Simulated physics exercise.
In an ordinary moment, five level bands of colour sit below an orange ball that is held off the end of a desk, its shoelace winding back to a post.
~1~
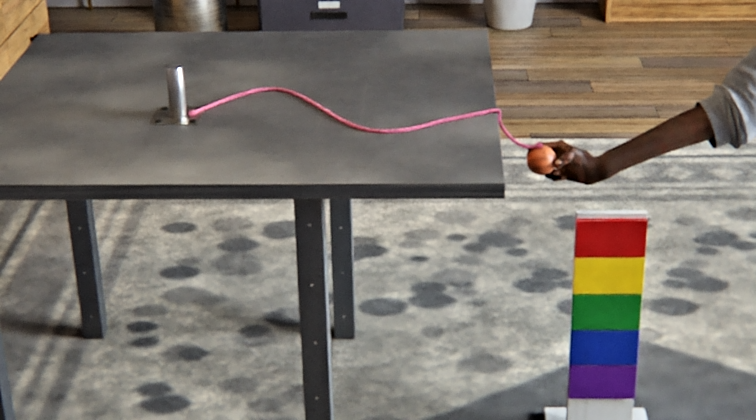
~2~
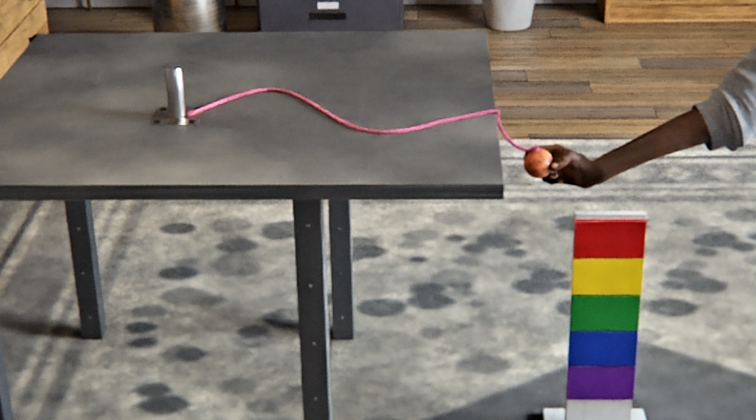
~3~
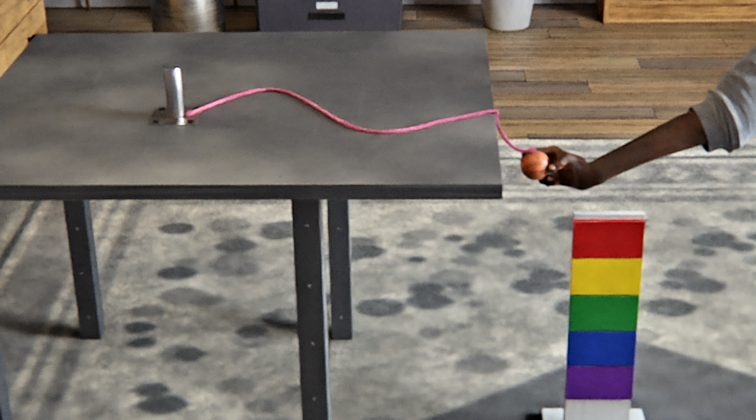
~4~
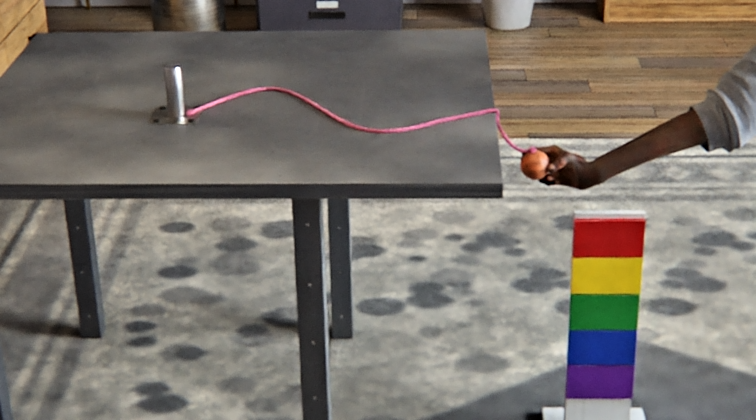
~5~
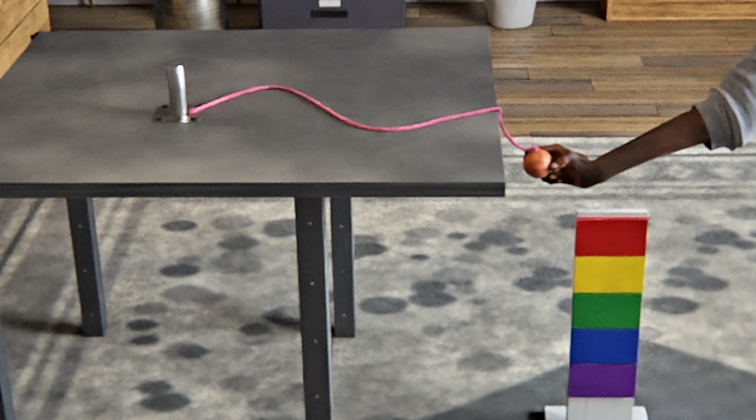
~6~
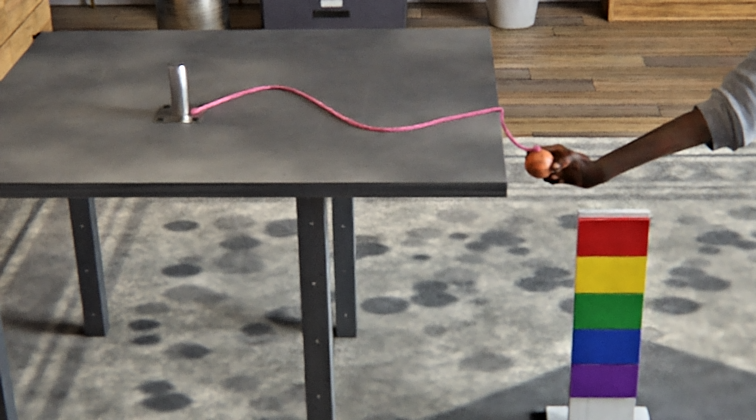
A hand held an orange ball just off the right edge of a dark desk, above a striped rainbow board, barely moving while a pink cord lay in loose curves back to a metal post.
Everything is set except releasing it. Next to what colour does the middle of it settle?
Next to yellow.
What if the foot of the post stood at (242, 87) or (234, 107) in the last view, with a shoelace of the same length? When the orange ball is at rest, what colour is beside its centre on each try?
For the first spot, green; for the second, green.
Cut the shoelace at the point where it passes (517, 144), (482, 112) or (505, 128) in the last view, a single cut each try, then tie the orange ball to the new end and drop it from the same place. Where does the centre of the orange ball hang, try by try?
(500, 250), (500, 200), (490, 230).
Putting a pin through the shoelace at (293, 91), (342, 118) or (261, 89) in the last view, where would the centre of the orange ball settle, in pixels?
First try (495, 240), second try (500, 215), third try (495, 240).
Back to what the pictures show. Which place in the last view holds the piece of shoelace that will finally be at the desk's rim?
Pixel (411, 128).
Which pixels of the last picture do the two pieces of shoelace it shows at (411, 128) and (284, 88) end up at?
Roughly at (499, 111), and the other roughly at (310, 111).
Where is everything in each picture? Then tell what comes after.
Orange ball (542, 160); red (611, 239); yellow (609, 277); green (607, 313); blue (605, 348); purple (603, 383), in the first picture.
Orange ball (538, 164); shoelace through (221, 102) (290, 93) (331, 115) (395, 132) (471, 116), in the second picture.
Orange ball (535, 165), in the third picture.
Orange ball (535, 165); shoelace through (220, 101) (289, 92) (330, 114) (395, 131) (471, 115), in the fourth picture.
Orange ball (537, 164), in the fifth picture.
Orange ball (539, 164); shoelace through (224, 100) (293, 91) (334, 113) (399, 130) (475, 114), in the sixth picture.
Soon after, ball near (528, 271); level with yellow.
After that, ball near (464, 265); level with yellow.
And then, ball near (508, 271); level with yellow.
In the end, ball near (503, 271); level with yellow. Its middle rests at the yellow band.
